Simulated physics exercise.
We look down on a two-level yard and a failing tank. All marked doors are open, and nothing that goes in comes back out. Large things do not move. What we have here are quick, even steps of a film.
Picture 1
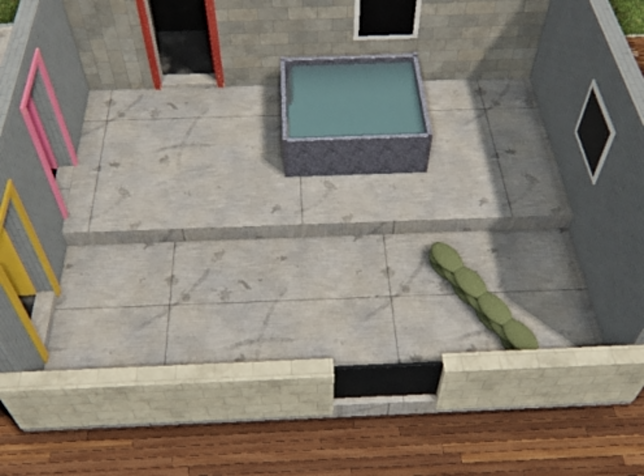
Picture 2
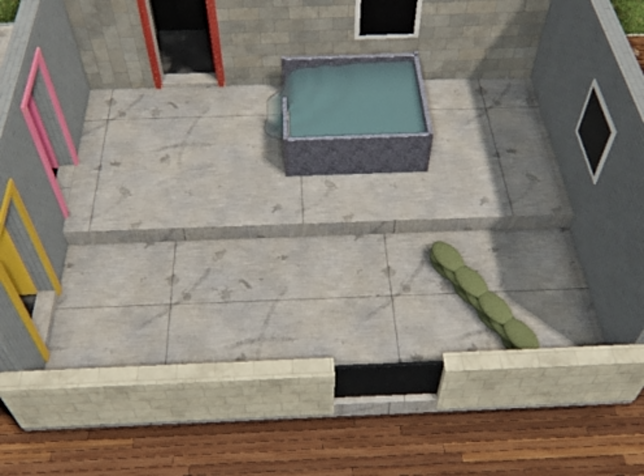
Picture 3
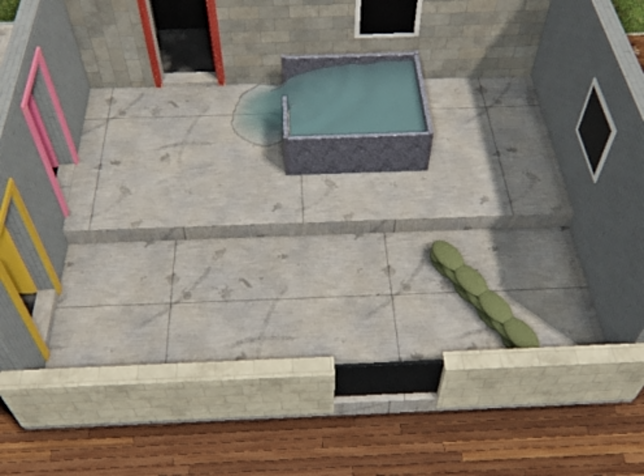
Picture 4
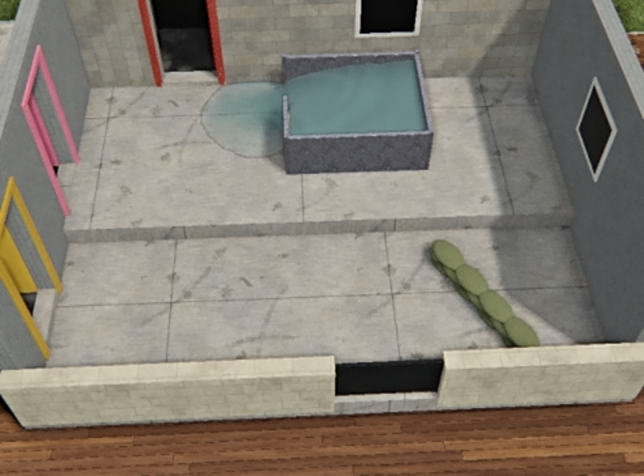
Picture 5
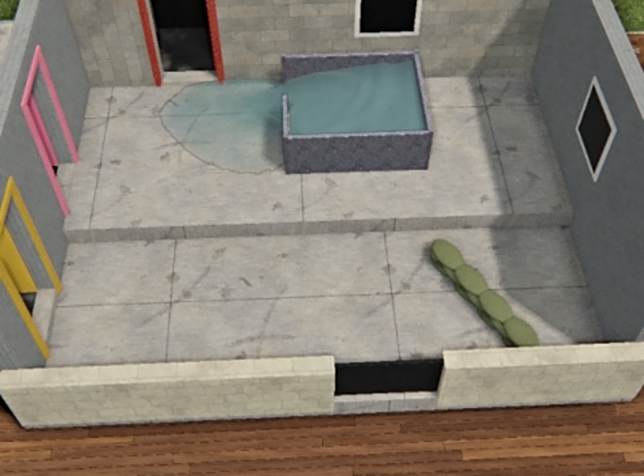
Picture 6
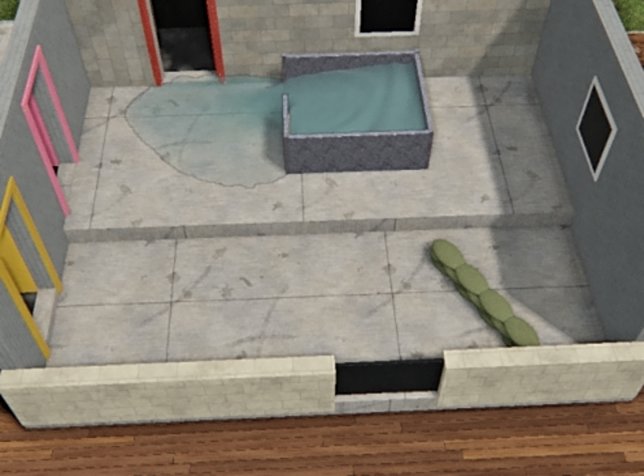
In a walled, two-level paved yard, a raised square tank stands full of still blue-green water near the back wall. Water begins to pour from the tank's left side, then spreads leftward across the upper level in a widening, rounded sheet, reaching the paving before the red-framed doorway.
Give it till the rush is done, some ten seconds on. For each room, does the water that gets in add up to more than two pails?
Result: The red door breaks the limit; the pink door breaks the limit; the yellow door respects the limit.
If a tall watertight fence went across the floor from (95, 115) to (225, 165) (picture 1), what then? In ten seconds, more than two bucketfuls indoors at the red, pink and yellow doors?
Okay, so the red door ends up above, the pink door comes in short, and the yellow door comes in short.
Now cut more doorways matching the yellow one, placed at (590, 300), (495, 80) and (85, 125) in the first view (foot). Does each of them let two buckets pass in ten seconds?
Door one stays inside the limit, door two stays inside the limit, door three breaks the limit.
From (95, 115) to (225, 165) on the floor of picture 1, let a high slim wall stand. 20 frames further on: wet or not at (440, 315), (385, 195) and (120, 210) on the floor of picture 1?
Listed order: Spared, spared, swamped.
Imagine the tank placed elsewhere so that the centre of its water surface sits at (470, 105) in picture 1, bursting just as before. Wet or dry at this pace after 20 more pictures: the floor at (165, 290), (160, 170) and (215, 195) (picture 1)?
Result: Inundated; inundated; inundated.
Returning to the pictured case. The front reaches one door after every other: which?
Answer is the yellow door.
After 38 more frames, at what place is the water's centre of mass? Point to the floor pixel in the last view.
The balance point is around (236, 197).
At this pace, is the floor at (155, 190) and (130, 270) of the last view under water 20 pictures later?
Same order as asked: Drenched, drenched.
A moment on, water covers 20 % of the floor; the red door under two buckets in, the pink door wet at the sill, nothing in, the yellow door not reached.
Next, water covers 25 % of the floor; the red door over two buckets in, the pink door over two buckets in, the yellow door not reached.
Then, water covers 35 % of the floor; the red door over two buckets in, the pink door far over two buckets in, the yellow door wet at the sill, nothing in.
Later, water covers 55 % of the floor; the red door over two buckets in, the pink door far over two buckets in, the yellow door wet at the sill, nothing in.
In the end, water covers 70 % of the floor; the red door over two buckets in, the pink door far over two buckets in, the yellow door wet at the sill, nothing in.
